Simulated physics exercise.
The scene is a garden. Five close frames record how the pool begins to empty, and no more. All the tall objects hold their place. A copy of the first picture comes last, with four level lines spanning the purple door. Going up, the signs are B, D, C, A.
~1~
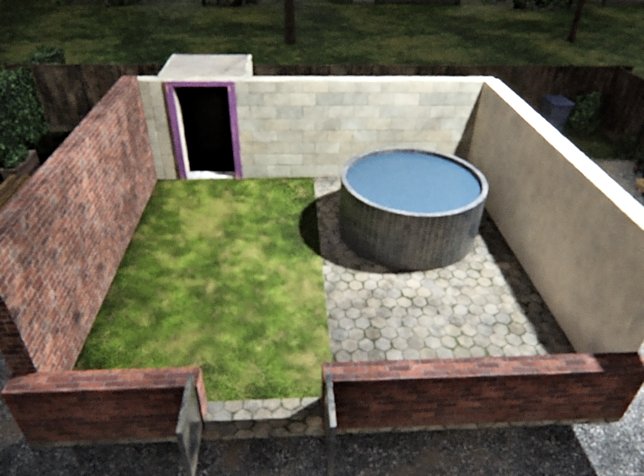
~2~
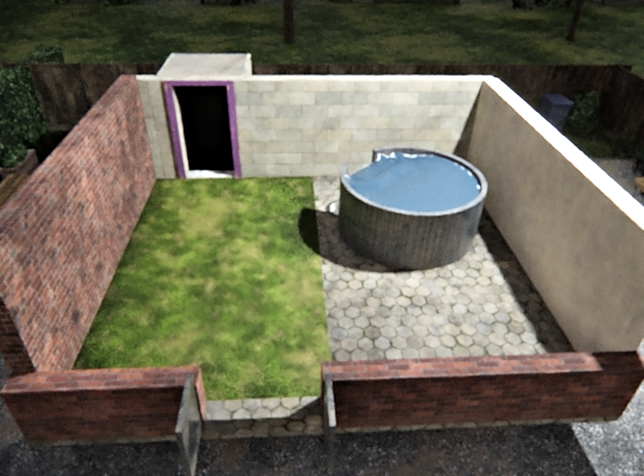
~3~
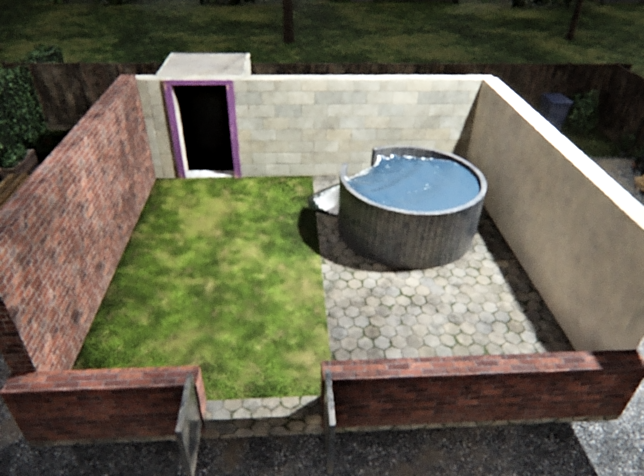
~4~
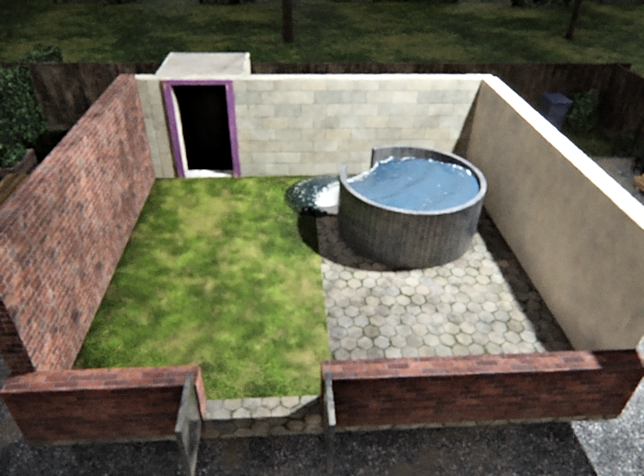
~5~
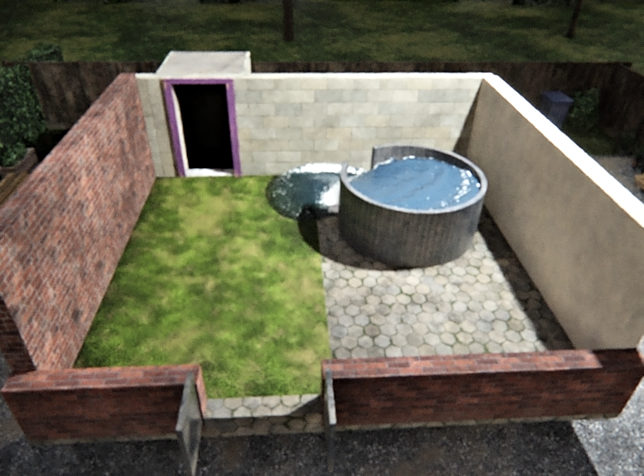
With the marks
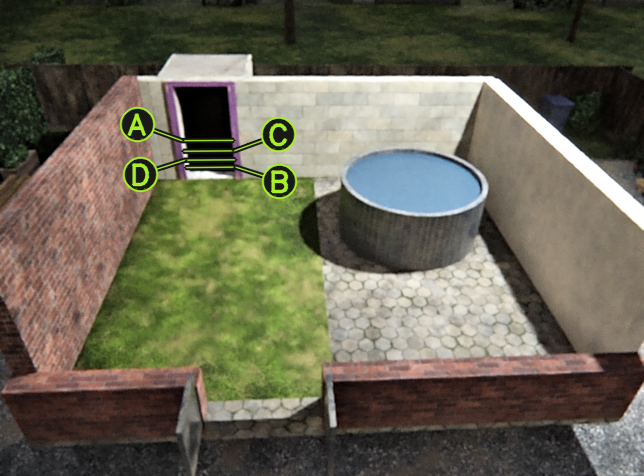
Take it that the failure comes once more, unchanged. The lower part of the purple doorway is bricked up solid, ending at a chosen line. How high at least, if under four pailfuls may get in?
The answer is height B.
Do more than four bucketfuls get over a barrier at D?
No, that is safe.
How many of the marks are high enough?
All of them.
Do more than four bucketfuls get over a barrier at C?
No, that is safe.
On the marked copy, A at (207, 140); B at (210, 167); C at (208, 151); D at (210, 159); from the bottom up B, D, C, A.
If A is chosen, nothing gets over.
If B is chosen, a splash gets over, under a bucket.
If C is chosen, nothing gets over.
If D is chosen, nothing gets over.
